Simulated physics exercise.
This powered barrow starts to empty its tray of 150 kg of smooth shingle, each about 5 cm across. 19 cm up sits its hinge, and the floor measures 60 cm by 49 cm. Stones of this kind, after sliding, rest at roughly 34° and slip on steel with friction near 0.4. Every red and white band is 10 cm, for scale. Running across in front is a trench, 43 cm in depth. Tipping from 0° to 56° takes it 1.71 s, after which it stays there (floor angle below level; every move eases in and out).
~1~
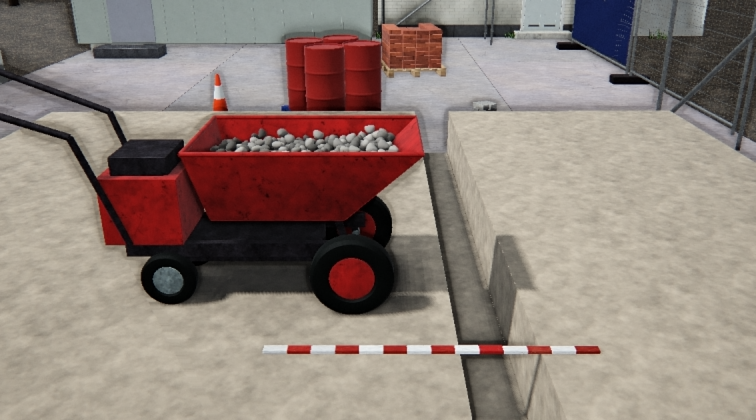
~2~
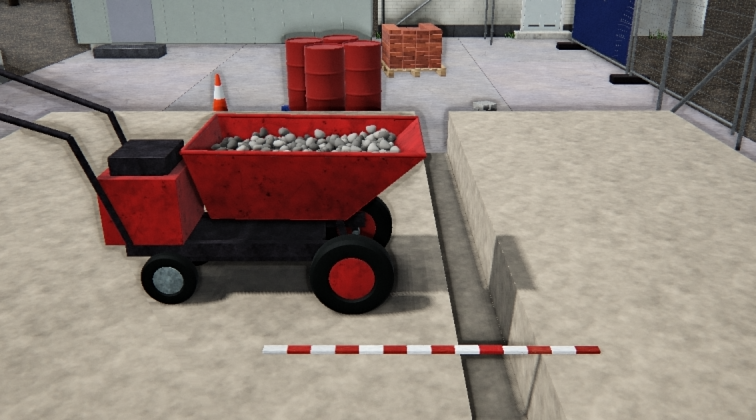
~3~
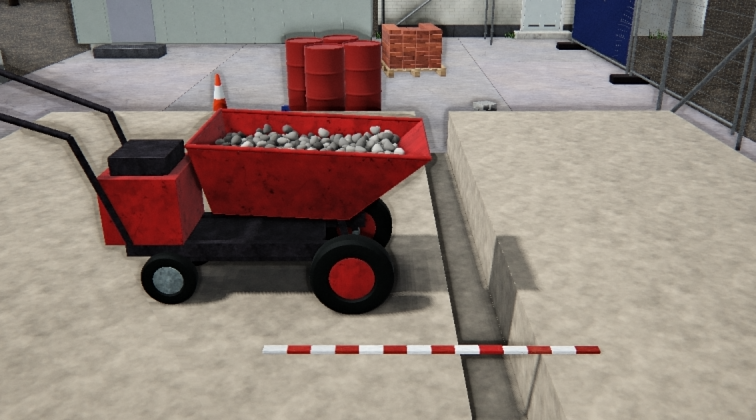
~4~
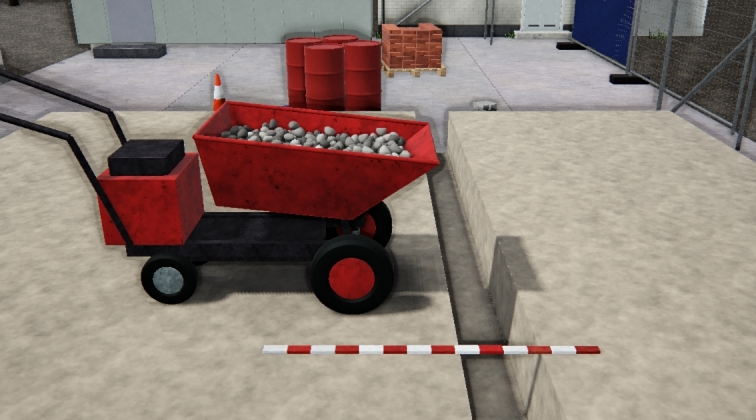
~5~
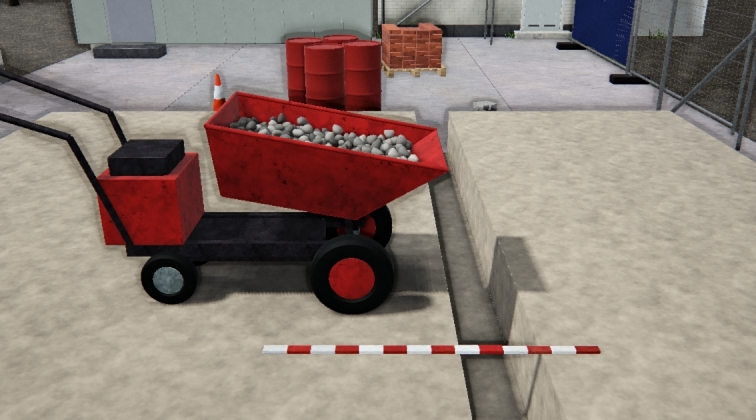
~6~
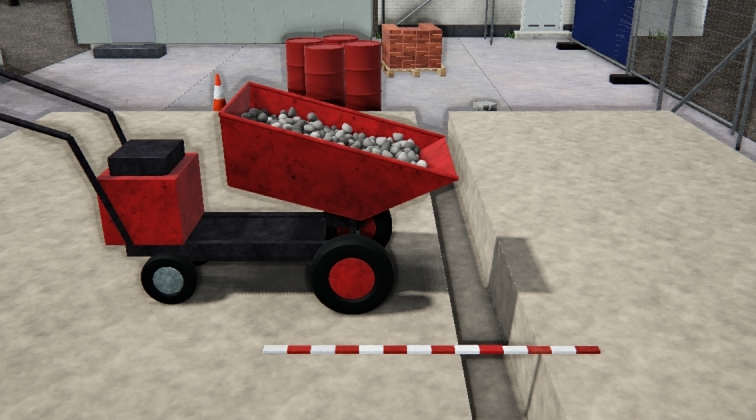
Red powered barrow standing beside a narrow trench, its tray of smooth grey stones tilting gradually down to the right.
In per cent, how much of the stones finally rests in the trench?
Roughly 49 per cent of them.
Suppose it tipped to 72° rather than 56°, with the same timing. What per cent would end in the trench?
Some 45% would finish there.
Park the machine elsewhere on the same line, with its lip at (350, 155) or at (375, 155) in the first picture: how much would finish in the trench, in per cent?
Roughly 100 per cent, then 95 per cent.
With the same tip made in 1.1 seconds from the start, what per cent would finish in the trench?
45 per cent.
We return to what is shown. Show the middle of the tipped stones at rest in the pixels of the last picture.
Roughly at pixel (521, 280).
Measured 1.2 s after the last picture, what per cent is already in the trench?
Some 10 per cent of the load by that point.
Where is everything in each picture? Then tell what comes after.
Lip at (424, 155), floor tilted 0°, highest stones at (357, 138), in the first frame.
The tray is at 1°, its lip at (426, 156); the top of the load is at (344, 136), in the second frame.
Lip at (431, 159), floor tilted 3°, highest stones at (309, 136), in the third frame.
Lip at (439, 163), floor tilted 6°, highest stones at (260, 131), in the fourth frame.
Lip at (448, 170), floor tilted 11°, highest stones at (256, 125), in the fifth frame.
Lip at (458, 179), floor tilted 16°, highest stones at (263, 117), in the sixth frame.
Then, 0.7 s after the last picture the floor is at 47°, 100 % in the tray; the foremost stones are at (479, 216).
Then, 1.2 s after the last picture the floor is at 56°, 71 % in the tray, 9 % in the trench, 20 % past the trench; the foremost stones are at (577, 282).
Then, 1.6 s after the last picture the floor is at 56°, 38 % in the tray, 16 % in the trench, 46 % past the trench; the foremost stones are at (665, 284).
Then, 3.5 s after the last picture the floor is at 56°, 0 % in the tray, 49 % in the trench, 51 % past the trench; the foremost stones are at (726, 277).
